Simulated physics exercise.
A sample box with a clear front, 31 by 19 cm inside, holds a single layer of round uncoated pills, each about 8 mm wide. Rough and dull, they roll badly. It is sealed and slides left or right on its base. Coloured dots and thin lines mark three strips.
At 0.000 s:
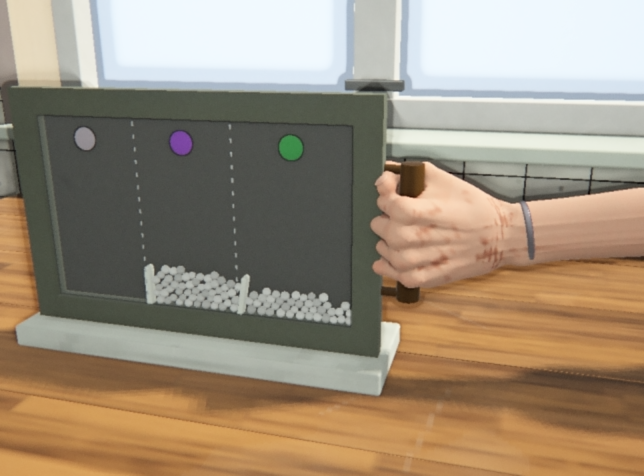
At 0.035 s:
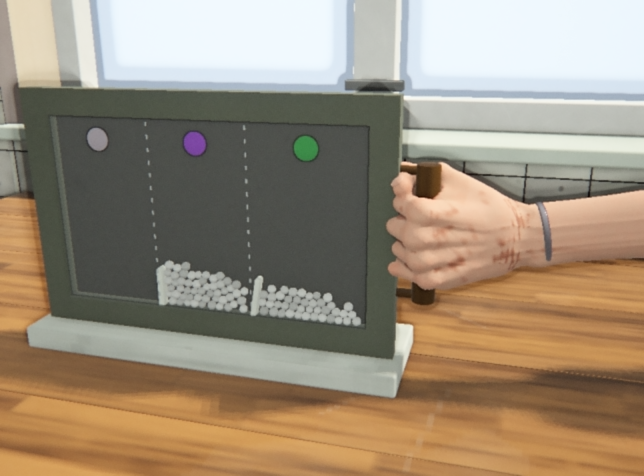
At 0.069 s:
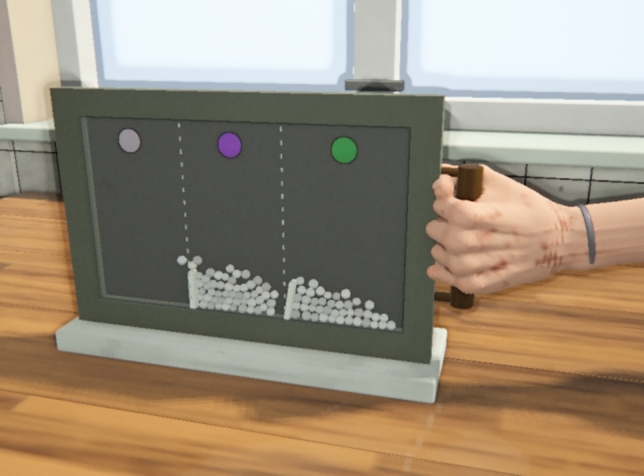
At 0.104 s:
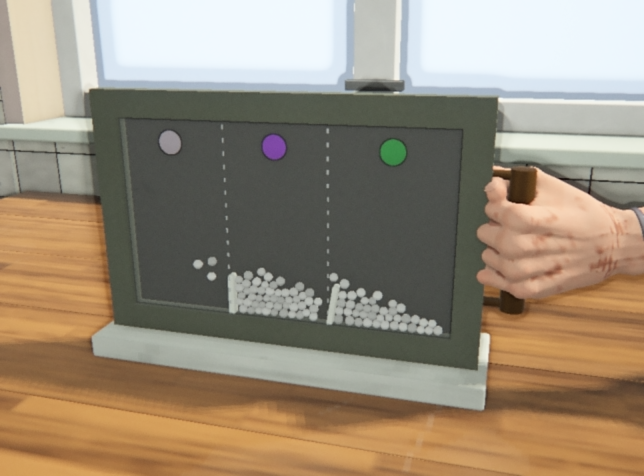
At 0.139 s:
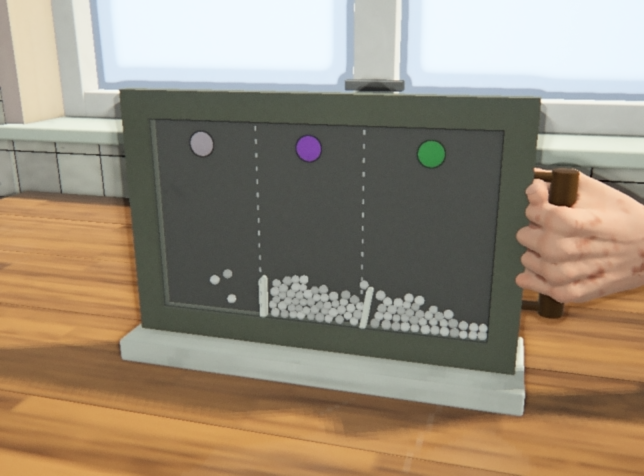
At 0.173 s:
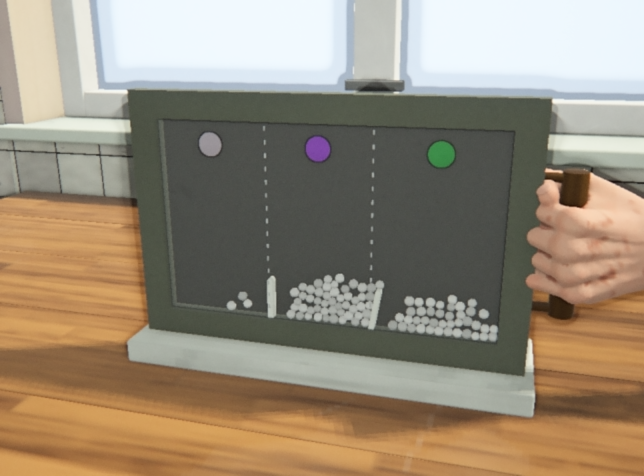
Dark framed box of small pale balls sliding right on a wooden surface, hand gripping its handle, a few balls hopping the left divider.
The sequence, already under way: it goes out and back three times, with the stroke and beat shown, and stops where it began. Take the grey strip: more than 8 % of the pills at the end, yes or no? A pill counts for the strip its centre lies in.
Grey yes.
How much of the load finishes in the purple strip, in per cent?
Roughly 40 per cent.
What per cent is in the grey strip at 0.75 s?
Some 15 per cent.
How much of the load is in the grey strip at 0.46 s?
About 10 per cent.
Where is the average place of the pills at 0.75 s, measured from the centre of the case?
Some 2 cm right and 7 cm below.
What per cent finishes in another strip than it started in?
Roughly 30 per cent.
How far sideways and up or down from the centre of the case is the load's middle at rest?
Some 2 cm right and 8 cm below.
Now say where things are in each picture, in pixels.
At its start; about 90 pills; pills' middle (239, 297); highest (181, 270); purple (181, 143), green (291, 148), grey (85, 139), in the first picture.
In the second picture, 1 cm to the right; pills' middle (246, 297); highest (186, 266).
In the third picture, 5 cm to the right; pills' middle (275, 298); highest (197, 261); wall ends (293, 284), (192, 272).
In the fourth picture, 9 cm to the right; pills' middle (316, 303); highest (212, 261).
In the fifth picture, 12 cm to the right; pills' middle (355, 308); highest (364, 285).
In the sixth picture, 13 cm to the right; pills' middle (376, 309); highest (340, 278); purple (318, 149), green (441, 155), grey (210, 144).
After 0.46 s, it is 11 cm to the right; the pills' middle is 2 cm right of and 7 cm below the centre; purple 45 %, green 50 %, grey 10 %.
After 0.75 s, it is 6 cm to the right; the pills' middle is 2 cm right of and 7 cm below the centre; purple 45 %, green 45 %, grey 15 %.
After 1.00 s, it is at its start; the pills' middle is 4 cm right of and 7 cm below the centre; purple 35 %, green 50 %, grey 10 %.
At rest by 1.7 s, it is at its start; purple 40 %, green 45 %, grey 15 %.
